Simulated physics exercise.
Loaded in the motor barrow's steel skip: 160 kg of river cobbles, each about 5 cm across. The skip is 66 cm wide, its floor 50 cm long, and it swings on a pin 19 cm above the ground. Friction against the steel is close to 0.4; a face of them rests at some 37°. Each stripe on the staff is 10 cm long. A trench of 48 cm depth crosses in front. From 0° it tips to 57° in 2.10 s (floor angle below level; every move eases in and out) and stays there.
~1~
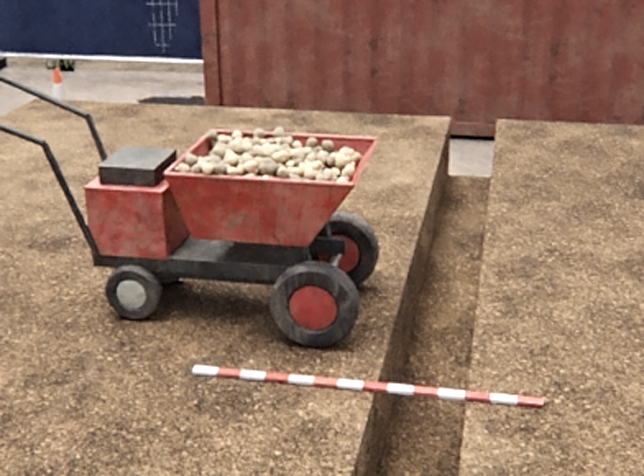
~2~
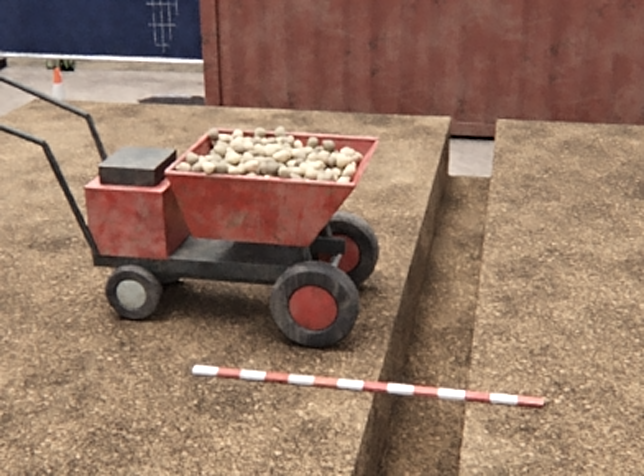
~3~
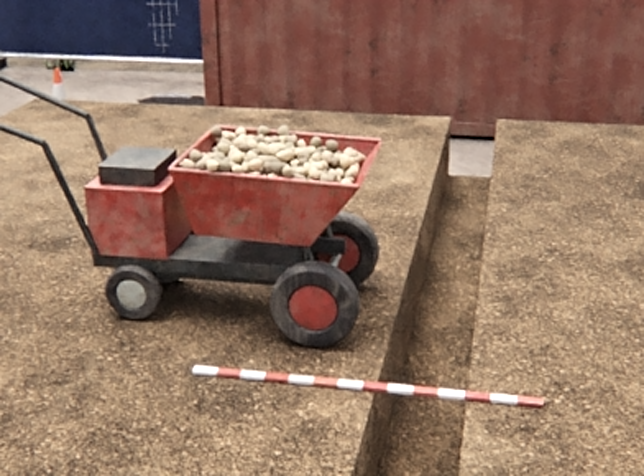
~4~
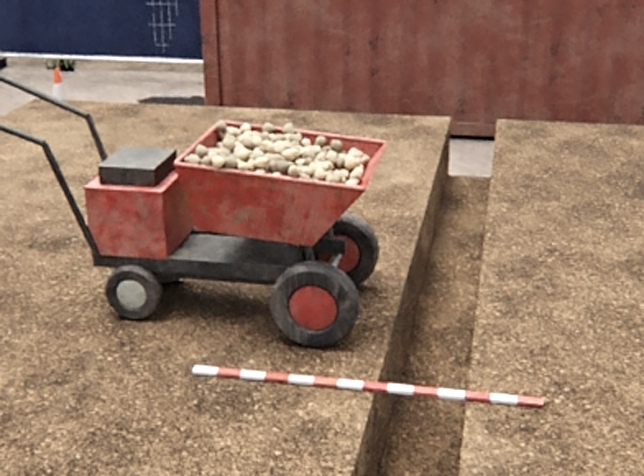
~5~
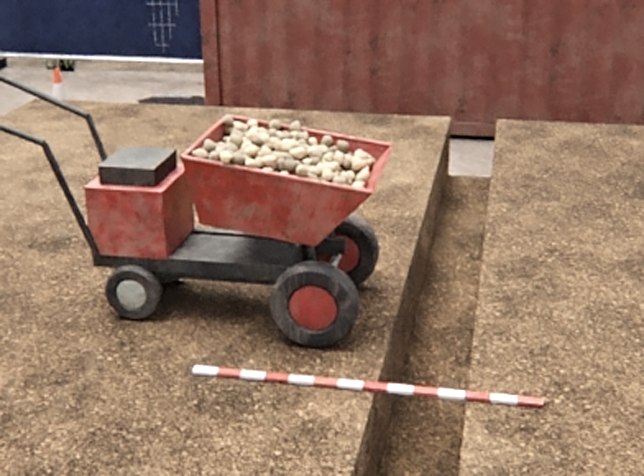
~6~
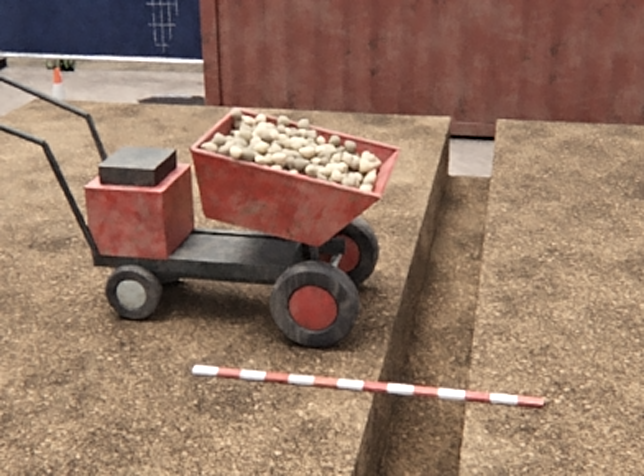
A red motor barrow loaded with pale rounded stones stands beside a trench, its skip slowly tilting forward to the right.
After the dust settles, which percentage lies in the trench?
About 23 per cent.
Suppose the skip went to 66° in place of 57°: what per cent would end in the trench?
It would be near 45 per cent.
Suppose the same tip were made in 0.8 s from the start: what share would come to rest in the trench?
Then about 15 per cent.
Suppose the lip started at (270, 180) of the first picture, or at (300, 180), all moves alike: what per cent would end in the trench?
About 45 and 50 per cent.
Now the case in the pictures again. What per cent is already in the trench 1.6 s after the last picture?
Some 5 per cent.
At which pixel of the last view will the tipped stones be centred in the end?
Around (485, 321).
Then, 1.0 s after the last picture the floor is at 48°, 100 % in the skip; the foremost stones are at (450, 243).
Then, 1.6 s after the last picture the floor is at 57°, 82 % in the skip, 5 % in the trench, 13 % past the trench; the foremost stones are at (562, 329).
Then, 1.9 s after the last picture the floor is at 57°, 69 % in the skip, 8 % in the trench, 23 % past the trench; the foremost stones are at (609, 326).
Then, 3.9 s after the last picture the floor is at 57°, 51 % in the skip, 23 % in the trench, 25 % past the trench; the foremost stones are past the picture's edge.
